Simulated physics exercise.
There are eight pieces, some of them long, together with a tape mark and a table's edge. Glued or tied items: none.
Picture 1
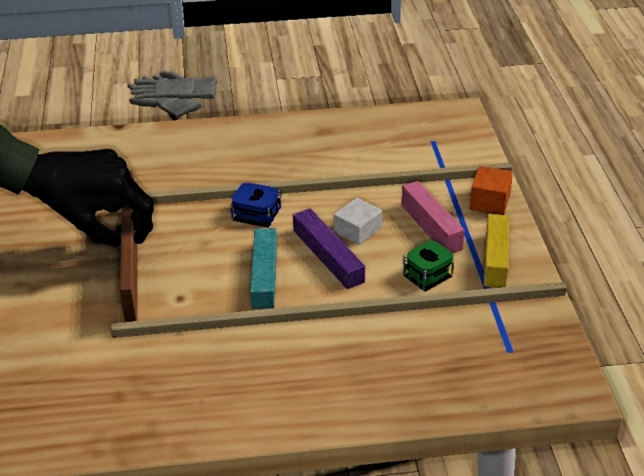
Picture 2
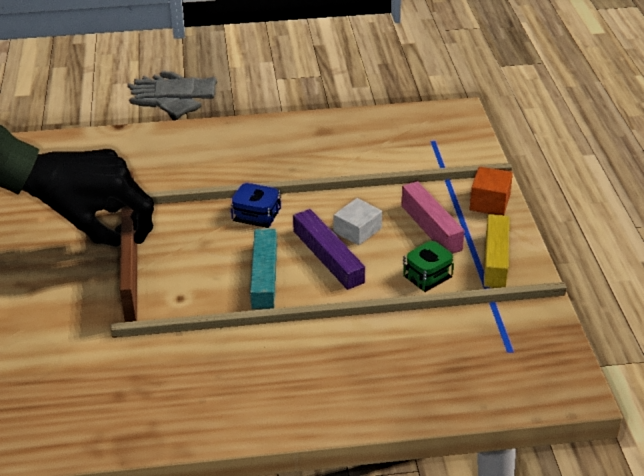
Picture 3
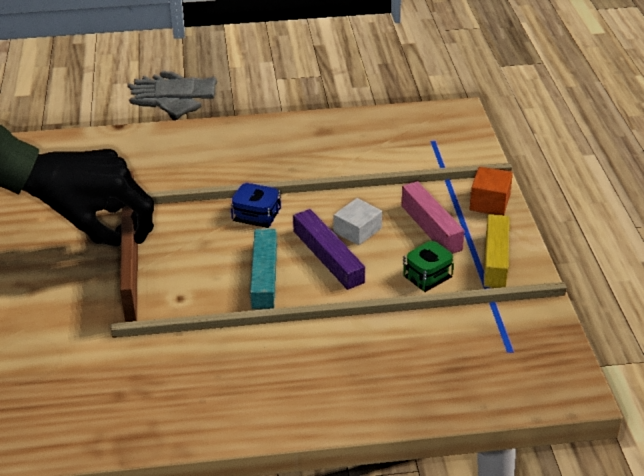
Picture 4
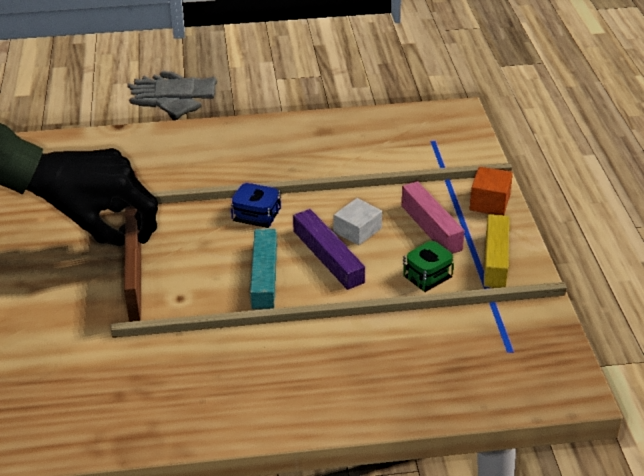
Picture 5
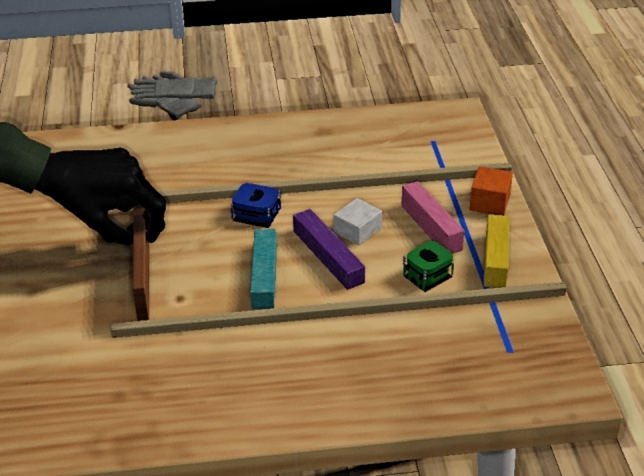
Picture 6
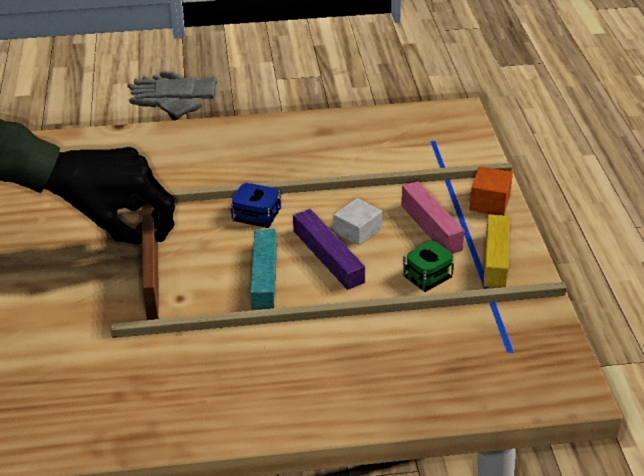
A black-gloved hand held a brown board upright between two rails, still at first, then slid it slightly right, without touching the blue case, turquoise bar or other colourful pieces, which all stayed put.
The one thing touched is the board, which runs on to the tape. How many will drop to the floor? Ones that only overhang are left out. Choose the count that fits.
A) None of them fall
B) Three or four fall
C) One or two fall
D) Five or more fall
Option B: Three or four fall.
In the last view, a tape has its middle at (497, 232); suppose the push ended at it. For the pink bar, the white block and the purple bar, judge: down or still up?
Pink bar: Goes down; white block: Goes down; purple bar: Stays in place.
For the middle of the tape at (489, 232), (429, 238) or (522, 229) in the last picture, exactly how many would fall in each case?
So, one try after another, the floor gets 5, then 1, then 7.
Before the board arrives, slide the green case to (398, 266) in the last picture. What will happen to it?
In the end it hangs on.
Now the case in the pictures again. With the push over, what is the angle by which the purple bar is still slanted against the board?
I'd estimate about 0 degrees.
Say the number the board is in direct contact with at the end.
It touches 2.
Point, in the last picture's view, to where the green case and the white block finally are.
Look around (545, 259) for the first and around (517, 201) for the second.
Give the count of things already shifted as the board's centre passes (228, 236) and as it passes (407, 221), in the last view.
That makes 0 at the first spot and 8 at the second.
Soon after, none off yet; orange block at rest near (491, 191); yellow bar at rest near (497, 250); pink bar at rest near (432, 218).
At rest, the number that fall off is three or four; fallen, pink bar, yellow bar and orange block.
